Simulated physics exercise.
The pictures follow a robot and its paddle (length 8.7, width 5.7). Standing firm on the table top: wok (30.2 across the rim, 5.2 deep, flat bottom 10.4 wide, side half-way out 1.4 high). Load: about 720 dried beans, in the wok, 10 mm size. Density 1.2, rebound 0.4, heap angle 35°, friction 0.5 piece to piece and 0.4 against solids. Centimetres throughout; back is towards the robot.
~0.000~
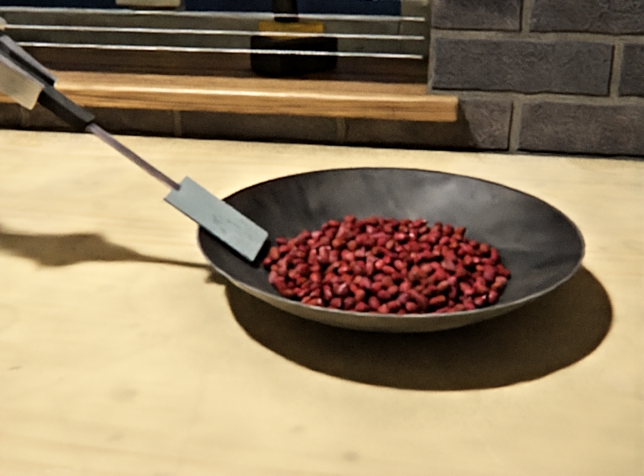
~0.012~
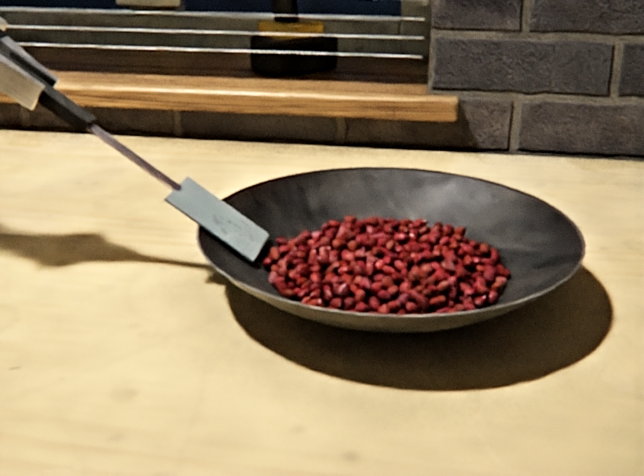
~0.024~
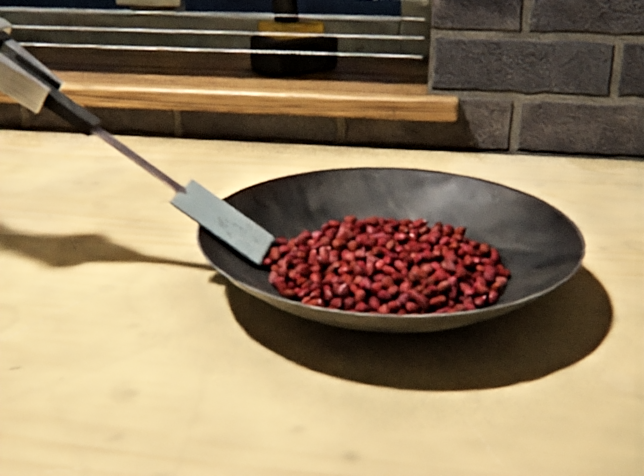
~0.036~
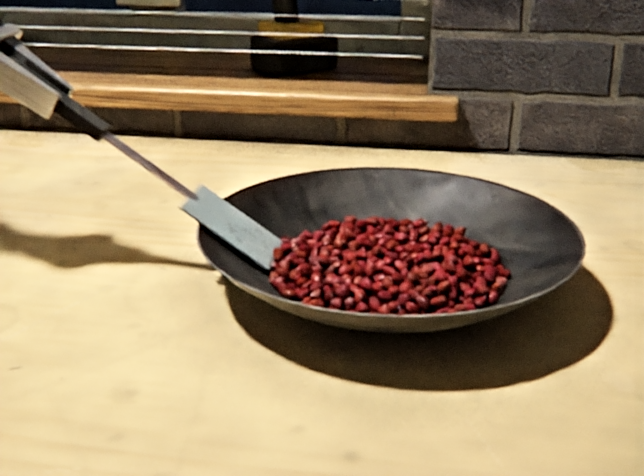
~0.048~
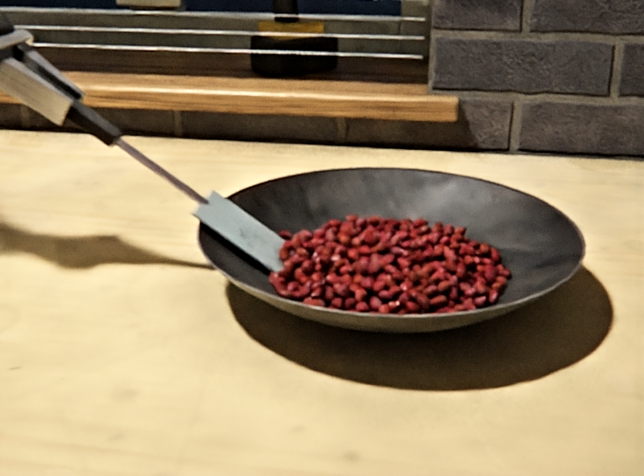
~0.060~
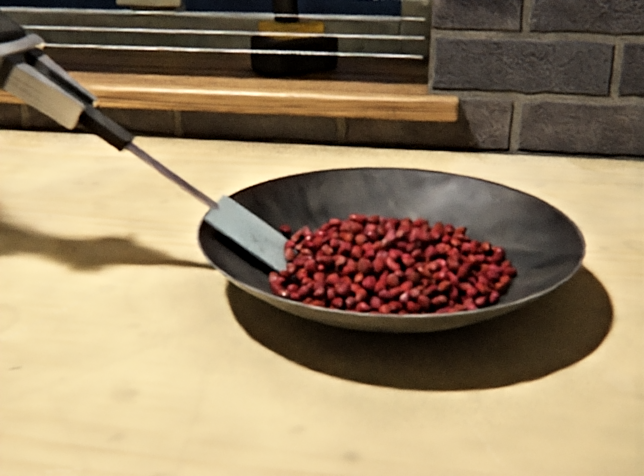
The video shows a robot's paddle resting at the left side of a dark wok filled with red beans on a light table; the paddle slides slightly right and down into the beans, nudging a few of them.
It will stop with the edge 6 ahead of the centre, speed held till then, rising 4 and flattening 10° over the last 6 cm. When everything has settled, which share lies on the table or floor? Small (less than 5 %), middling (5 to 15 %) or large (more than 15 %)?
Share on the table or floor: Small (less than 5 %).
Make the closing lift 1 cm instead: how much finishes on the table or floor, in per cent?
Some 0 per cent.
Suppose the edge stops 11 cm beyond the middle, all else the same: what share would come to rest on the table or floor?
Then about 15 per cent.
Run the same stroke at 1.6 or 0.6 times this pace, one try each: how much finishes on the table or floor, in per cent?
About 10 and 0 per cent.
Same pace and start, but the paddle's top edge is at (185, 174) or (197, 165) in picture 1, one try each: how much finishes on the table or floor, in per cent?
Some 0 and 0 per cent.
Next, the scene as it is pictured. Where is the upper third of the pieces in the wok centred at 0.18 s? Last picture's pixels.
Around (446, 252).
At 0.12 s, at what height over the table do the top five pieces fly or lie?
About 5 cm.
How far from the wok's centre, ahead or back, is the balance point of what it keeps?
Some 4.0 cm ahead.
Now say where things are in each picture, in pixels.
In the first frame, paddle top edge at (175, 187), sloping 35°; upper third of the load around (389, 257), from x 270 to 505, top at y 220; 716 in the wok.
In the second frame, paddle top edge at (176, 187), sloping 35°; upper third of the load around (389, 257), from x 270 to 505, top at y 220.
In the third frame, paddle top edge at (181, 190), sloping 35°; upper third of the load around (389, 257), from x 270 to 505, top at y 220.
In the fourth frame, paddle top edge at (191, 196), sloping 35°; upper third of the load around (388, 257), from x 275 to 505, top at y 220.
In the fifth frame, paddle top edge at (202, 201), sloping 35°; upper third of the load around (386, 256), from x 275 to 505, top at y 220.
In the sixth frame, paddle top edge at (214, 206), sloping 35°; upper third of the load around (391, 253), from x 275 to 510, top at y 220; 716 in the wok.
After 0.12 s, sloping 35°, highest piece 5 above the table; 716 in the wok.
After 0.18 s, sloping 32°, highest piece 5 above the table; 716 in the wok.
After 0.41 s, sloping 25°, highest piece 7 above the table; 713 in the wok, 1 on the table or floor, 2 on the blade or in flight.
After 1.46 s, sloping 25°, highest piece 6 above the table; 712 in the wok, 4 on the table or floor.
At rest, 712 in the wok, 4 on the table or floor. That is 1 % on the table or floor.
